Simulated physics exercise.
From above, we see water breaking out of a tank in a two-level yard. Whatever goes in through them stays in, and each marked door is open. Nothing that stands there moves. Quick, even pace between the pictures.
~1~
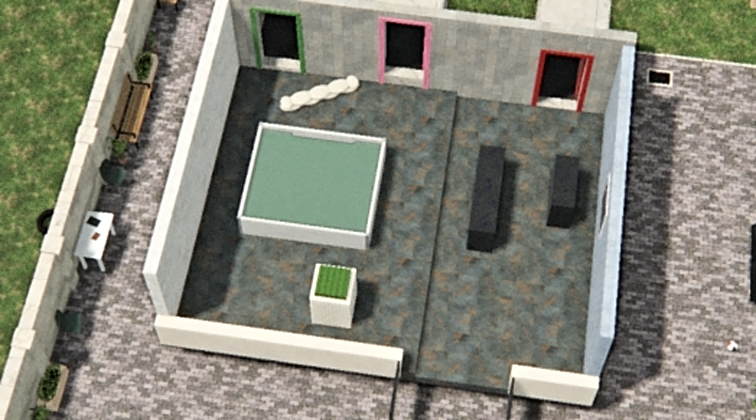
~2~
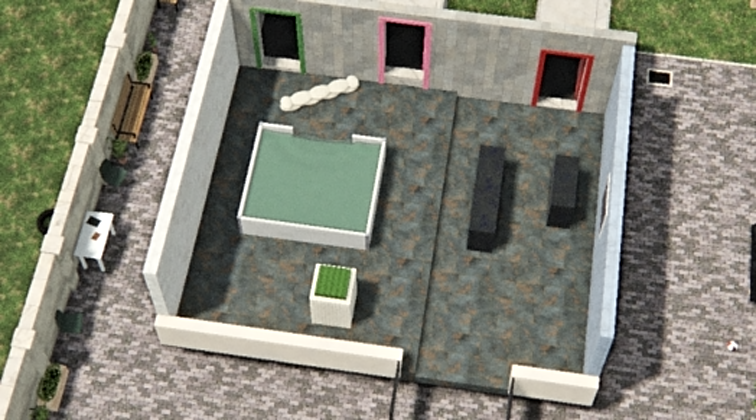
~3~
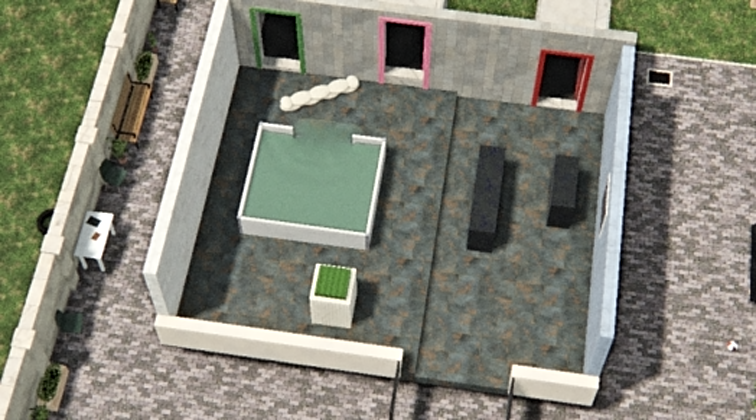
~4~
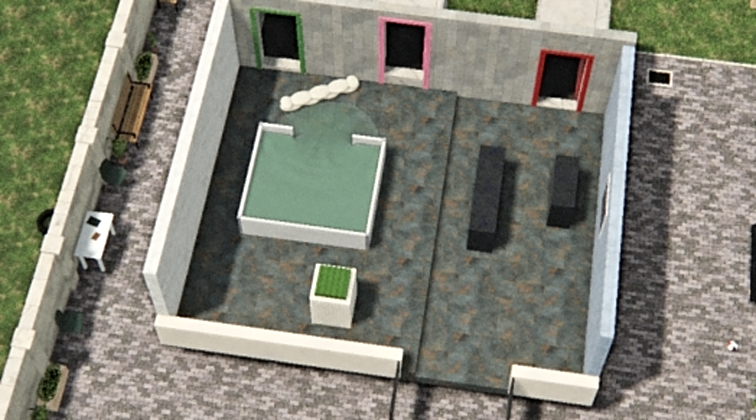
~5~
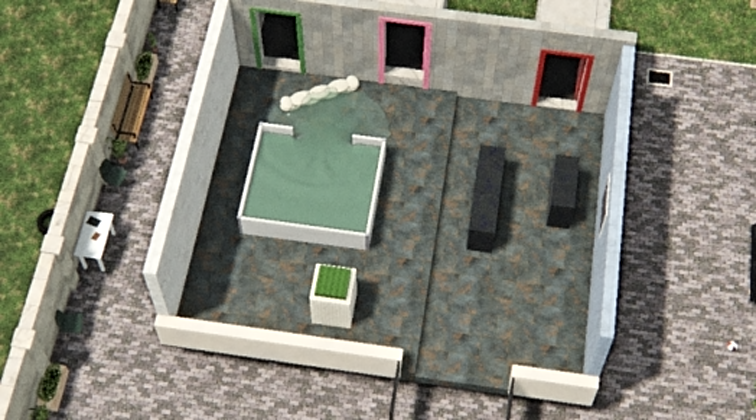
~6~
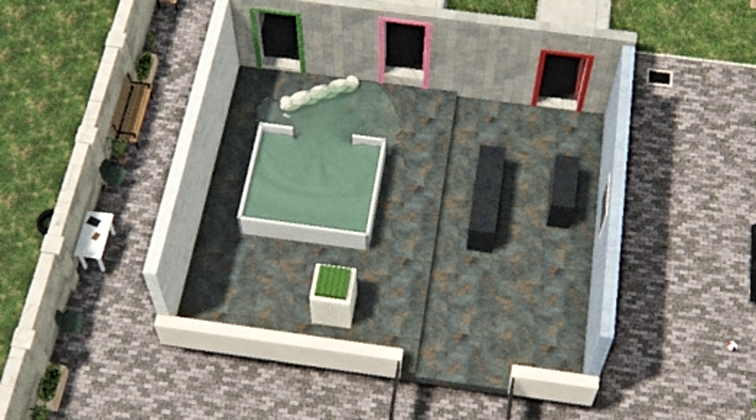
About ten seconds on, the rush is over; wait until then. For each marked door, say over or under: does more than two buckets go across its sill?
The red door is swamped; the green door is not swamped; the pink door is not swamped.
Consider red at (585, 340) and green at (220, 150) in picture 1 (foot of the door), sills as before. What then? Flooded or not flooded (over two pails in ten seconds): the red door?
Well, the red door comes in low.
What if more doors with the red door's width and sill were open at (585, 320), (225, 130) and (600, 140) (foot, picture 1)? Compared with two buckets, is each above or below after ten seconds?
Stays within it; exceeds it; exceeds it.
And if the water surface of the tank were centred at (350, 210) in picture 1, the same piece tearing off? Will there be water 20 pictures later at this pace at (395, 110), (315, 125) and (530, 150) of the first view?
Point by point: Swamped; swamped; swamped.
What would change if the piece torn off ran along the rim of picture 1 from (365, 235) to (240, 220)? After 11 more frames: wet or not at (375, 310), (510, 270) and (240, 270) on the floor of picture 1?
The first spot is swamped, the second spared, the third swamped.
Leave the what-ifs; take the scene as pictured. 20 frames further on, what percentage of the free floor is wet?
By my count, 40 percent.
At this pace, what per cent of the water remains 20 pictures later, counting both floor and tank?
Roughly 100 percent.
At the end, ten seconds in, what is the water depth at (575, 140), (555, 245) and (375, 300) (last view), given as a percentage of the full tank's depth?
Depths of roughly 16, 4 and 0 per cent.
A moment on, water covers 10 % of the floor; the red door not reached, the green door not reached, the pink door wet at the sill, nothing in.
Next, water covers 25 % of the floor; the red door not reached, the green door wet at the sill, nothing in, the pink door wet at the sill, nothing in.
Then, water covers 40 % of the floor; the red door wet at the sill, nothing in, the green door wet at the sill, nothing in, the pink door wet at the sill, nothing in.
Later, water covers 65 % of the floor; the red door under two buckets in, the green door wet at the sill, nothing in, the pink door wet at the sill, nothing in.
In the end, water covers 85 % of the floor; the red door far over two buckets in, the green door under two buckets in, the pink door wet at the sill, nothing in.
